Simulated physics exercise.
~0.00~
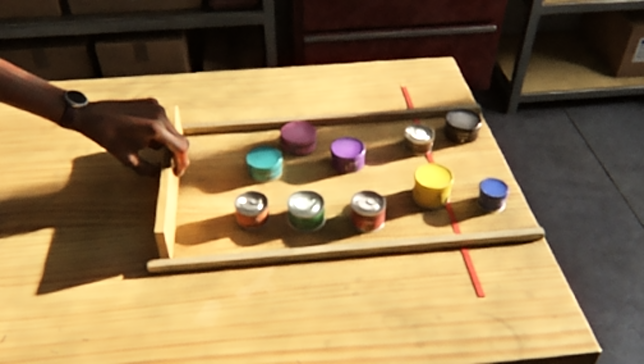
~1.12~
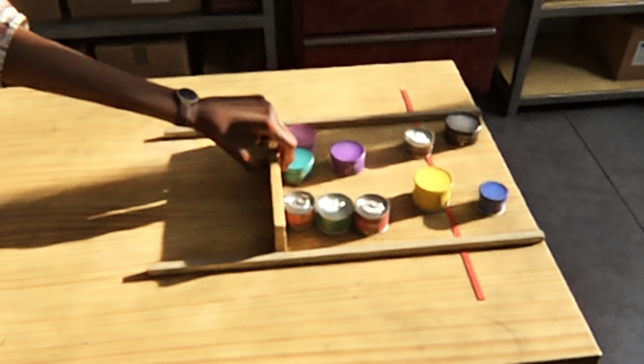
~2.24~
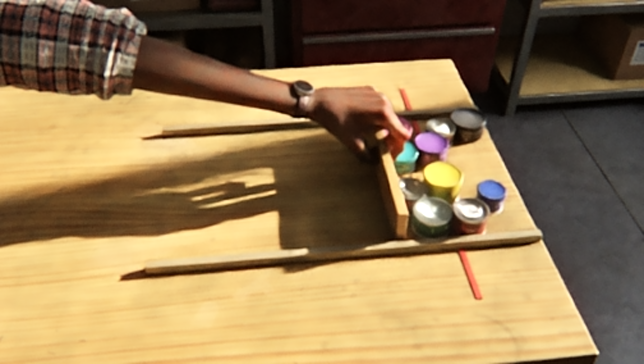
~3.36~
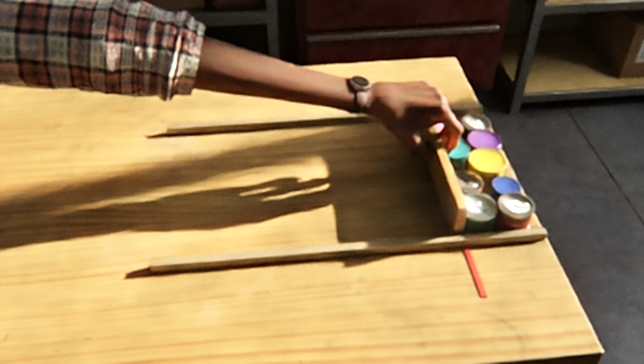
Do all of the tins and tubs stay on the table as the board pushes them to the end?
No, one or two go off the end, and the black tub is no longer in its place at the far corner.
A hand sweeping small tins and tubs rightward with a board between two wooden rails, crowding them at the table's end.
